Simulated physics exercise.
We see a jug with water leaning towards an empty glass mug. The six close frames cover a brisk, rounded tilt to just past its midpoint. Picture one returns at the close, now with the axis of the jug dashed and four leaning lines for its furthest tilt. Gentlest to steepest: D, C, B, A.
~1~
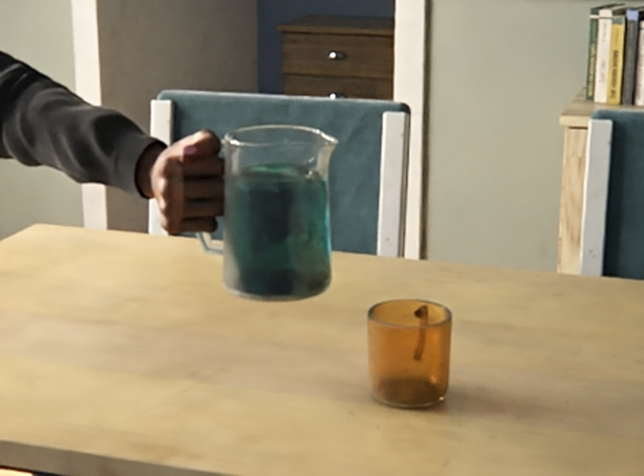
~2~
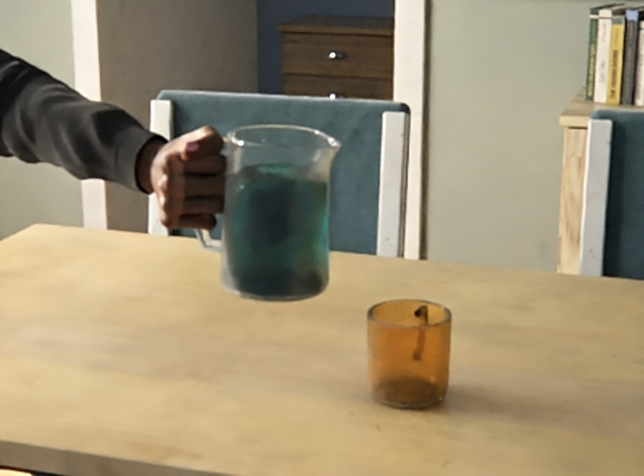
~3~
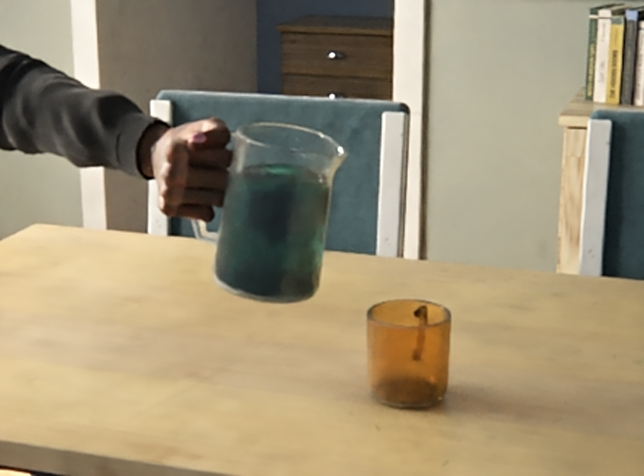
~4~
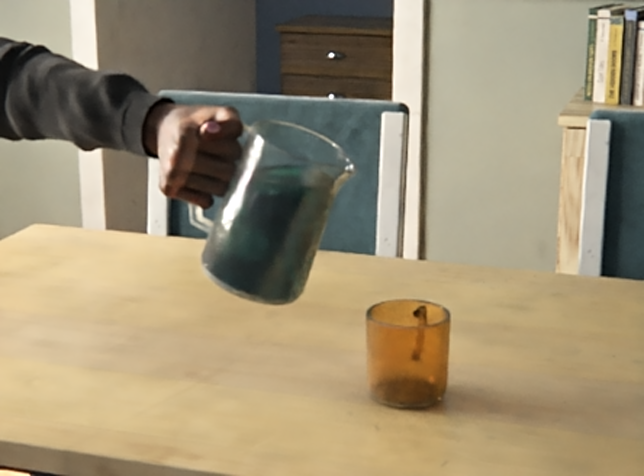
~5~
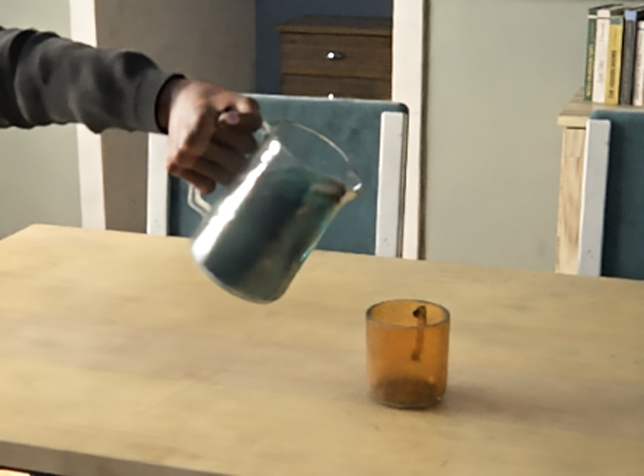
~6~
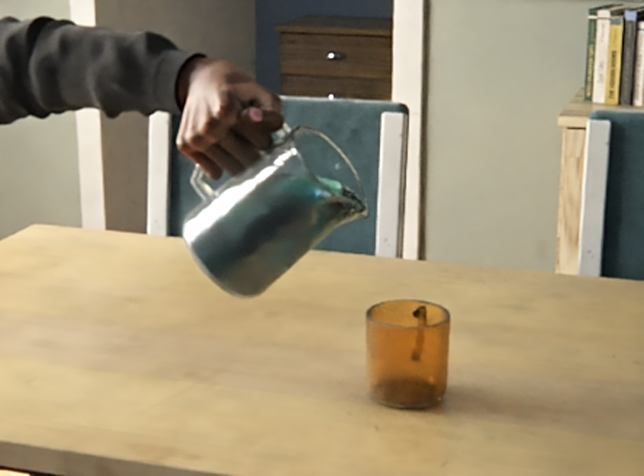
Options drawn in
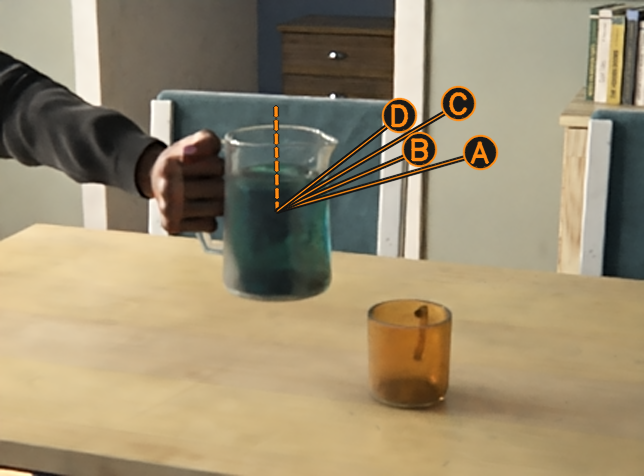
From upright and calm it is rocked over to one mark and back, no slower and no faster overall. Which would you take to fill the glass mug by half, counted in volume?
Use tilt B.
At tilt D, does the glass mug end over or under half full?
Under half.
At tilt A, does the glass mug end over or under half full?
Over half.
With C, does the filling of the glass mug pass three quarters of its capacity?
No, less.
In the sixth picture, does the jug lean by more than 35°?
Yes, it does.
In orange, A at (464, 157); B at (404, 156); C at (444, 113); D at (386, 126).
Choosing A, the glass mug ends with about 67 % of what it can hold; 3 % of the water is spilt.
Choosing B, the glass mug ends with about 49 % of what it can hold.
Choosing C, the glass mug ends with about 32 % of what it can hold.
Choosing D, the glass mug ends with about 18 % of what it can hold.
